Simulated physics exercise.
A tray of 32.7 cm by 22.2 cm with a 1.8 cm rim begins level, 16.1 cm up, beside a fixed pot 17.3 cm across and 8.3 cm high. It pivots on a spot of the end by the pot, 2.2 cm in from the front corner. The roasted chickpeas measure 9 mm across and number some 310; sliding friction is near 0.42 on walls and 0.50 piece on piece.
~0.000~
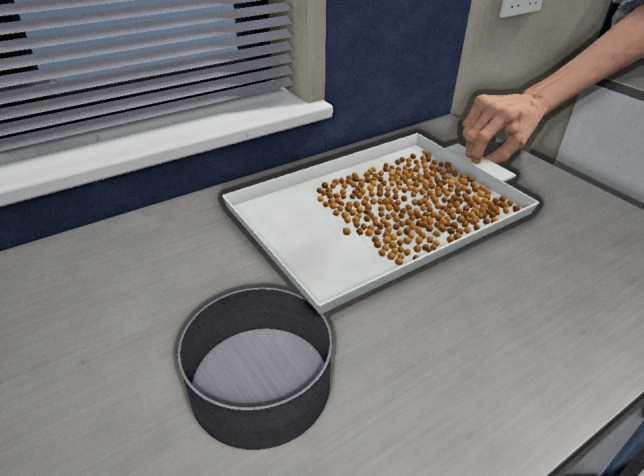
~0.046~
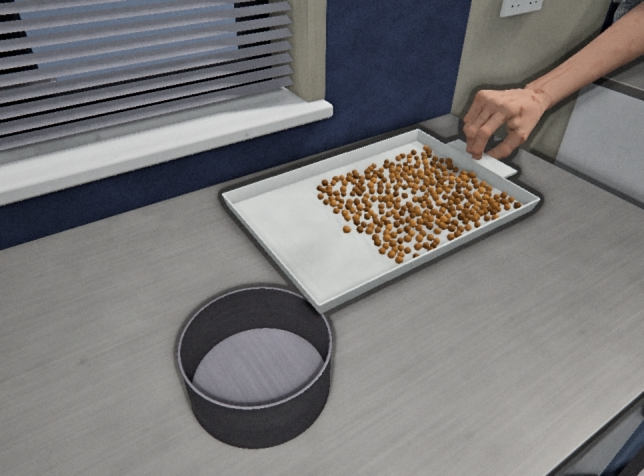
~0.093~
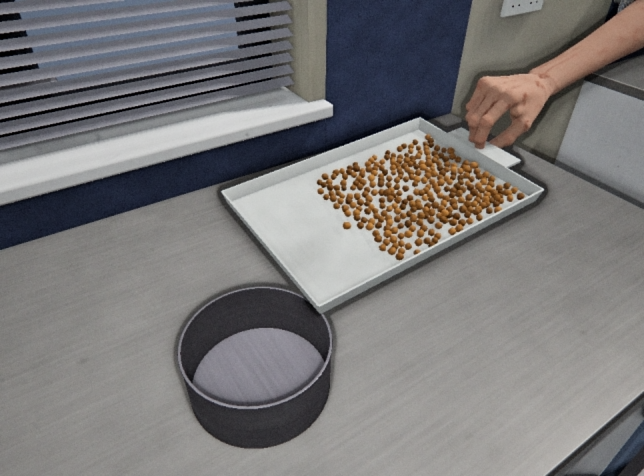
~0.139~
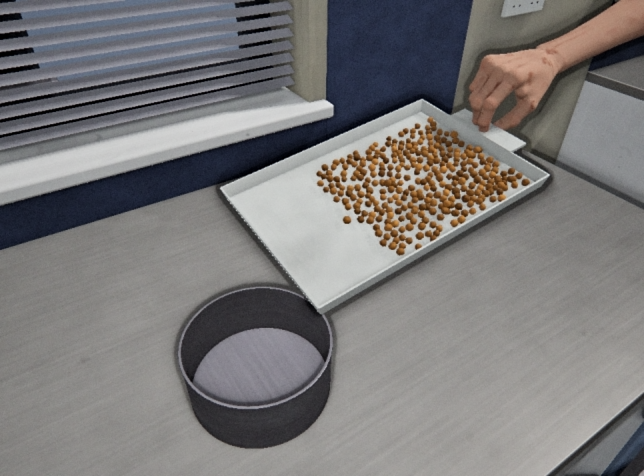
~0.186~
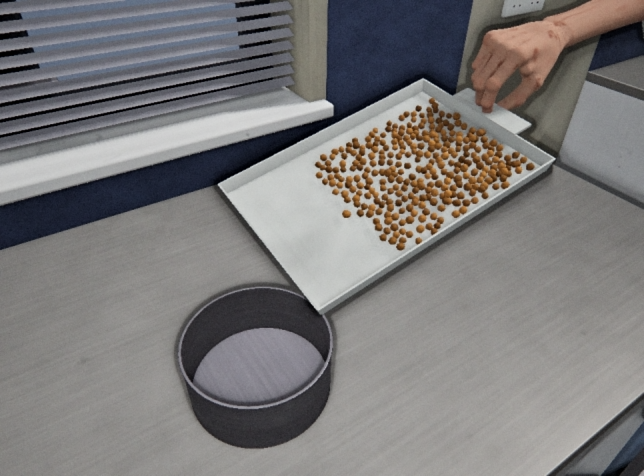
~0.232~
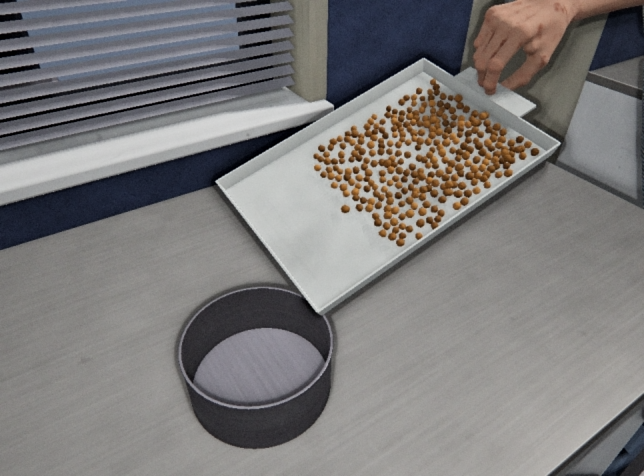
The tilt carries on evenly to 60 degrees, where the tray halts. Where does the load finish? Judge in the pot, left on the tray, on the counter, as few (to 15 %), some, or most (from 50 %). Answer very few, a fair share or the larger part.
Pot a fair share, tray a fair share, counter a fair share.
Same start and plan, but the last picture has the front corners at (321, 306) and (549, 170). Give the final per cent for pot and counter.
Pot 10, counter 25.
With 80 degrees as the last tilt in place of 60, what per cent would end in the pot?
It would be near 50 per cent.
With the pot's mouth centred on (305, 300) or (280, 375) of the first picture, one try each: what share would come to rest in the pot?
About 0 and 60 per cent.
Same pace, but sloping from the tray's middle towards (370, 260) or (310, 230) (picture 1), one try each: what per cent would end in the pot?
About 10 and 30 per cent.
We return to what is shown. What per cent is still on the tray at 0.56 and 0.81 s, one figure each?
About 100, 45.
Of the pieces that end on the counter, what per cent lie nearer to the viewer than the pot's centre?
Roughly 100 per cent.
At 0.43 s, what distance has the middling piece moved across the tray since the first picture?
Roughly 3 cm.
After 0.43 s, tilt 41 degrees; the tray holds 100 %, the pot 0 %.
After 0.56 s, tilt 55 degrees; the tray holds 100 %, the pot 0 %.
After 0.81 s, tilt 60 degrees; the tray holds 45 %, the pot 15 %.
By 1.7 s all is still; pot 35 %, tray 35 %, counter 30 %.
